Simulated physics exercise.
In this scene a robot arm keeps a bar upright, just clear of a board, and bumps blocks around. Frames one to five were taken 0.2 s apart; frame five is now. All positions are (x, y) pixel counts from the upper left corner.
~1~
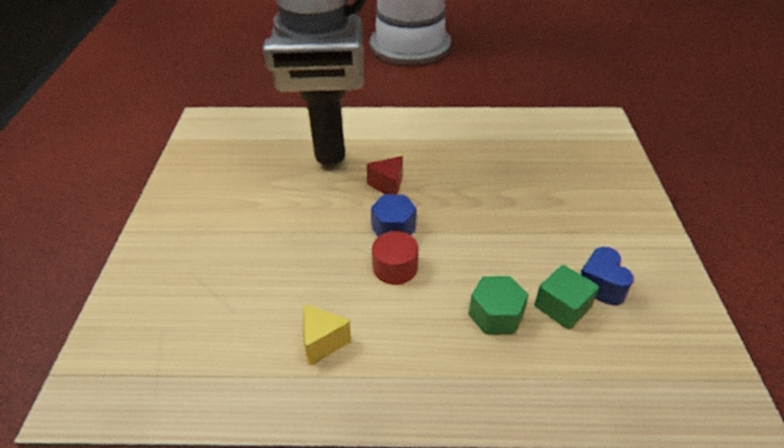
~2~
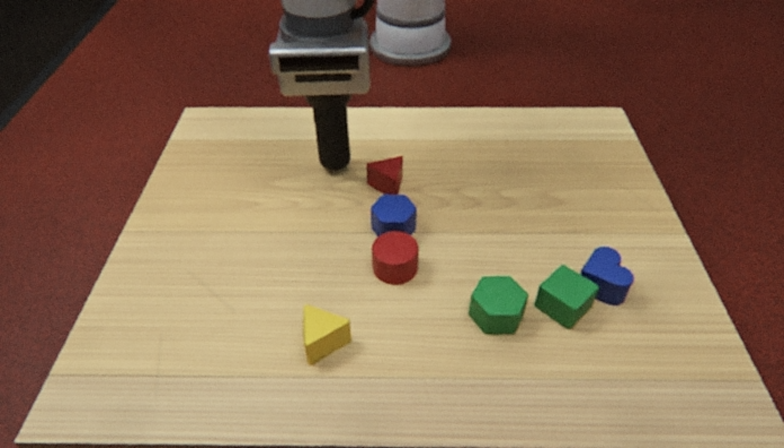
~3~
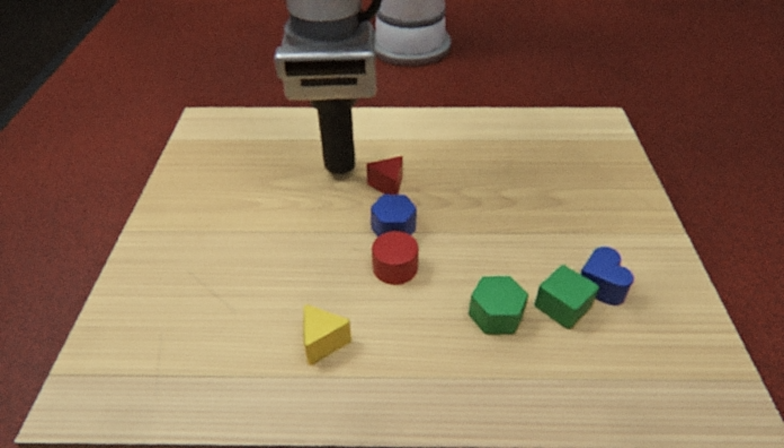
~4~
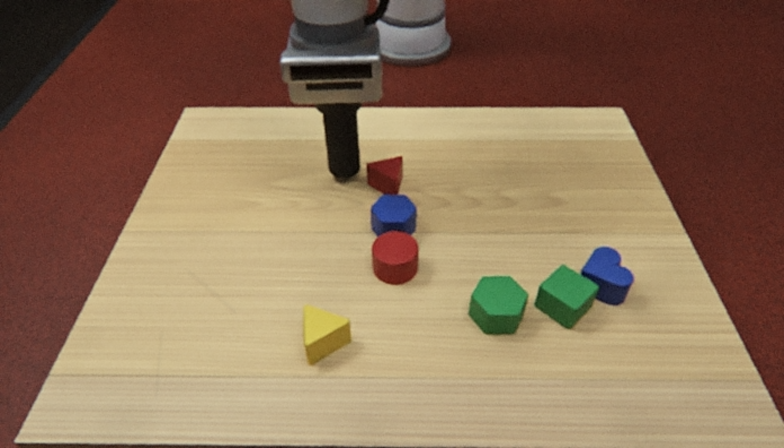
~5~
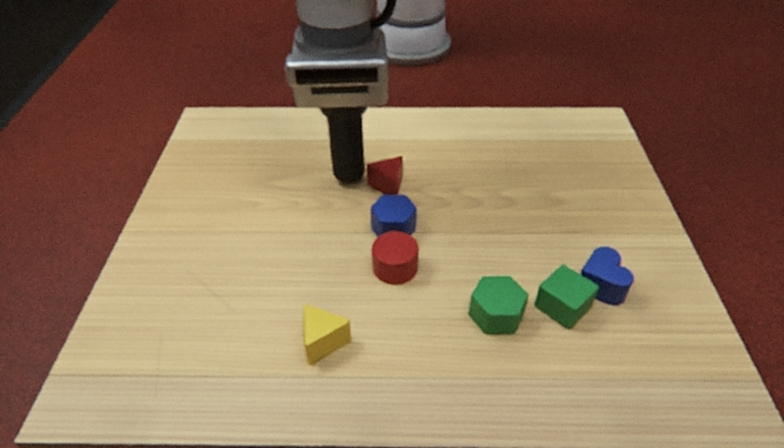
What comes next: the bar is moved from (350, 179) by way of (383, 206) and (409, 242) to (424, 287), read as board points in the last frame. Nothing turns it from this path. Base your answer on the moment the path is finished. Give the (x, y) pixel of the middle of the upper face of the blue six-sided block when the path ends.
I'd place it at (451, 297), taking the centre of its top.
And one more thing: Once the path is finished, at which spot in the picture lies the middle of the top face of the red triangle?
The middle of its upper face should be somewhere near (410, 173).
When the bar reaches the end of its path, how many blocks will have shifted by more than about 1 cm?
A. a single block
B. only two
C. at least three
My pick is C.
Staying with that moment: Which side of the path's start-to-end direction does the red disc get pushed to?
Slides right.
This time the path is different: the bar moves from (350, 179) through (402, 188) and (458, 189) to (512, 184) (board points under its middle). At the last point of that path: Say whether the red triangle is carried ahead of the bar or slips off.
It is still ahead of the bar.
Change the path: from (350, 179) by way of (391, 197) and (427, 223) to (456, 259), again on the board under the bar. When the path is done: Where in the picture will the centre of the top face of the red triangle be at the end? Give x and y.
It will likely be found at (428, 171).
What follows on the original path. One third of the way, bar (384, 199); red triangle (409, 172), turned 85° anticlockwise; blue six-sided block (397, 212).
Two thirds of the way, bar (409, 235); red triangle (410, 173), turned 90° anticlockwise; blue six-sided block (423, 251); red disc (397, 284).
At the end, bar (425, 280); red triangle (410, 173), turned 90° anticlockwise; blue six-sided block (451, 297), turned 20° anticlockwise; red disc (396, 300); green six-sided block (504, 295).
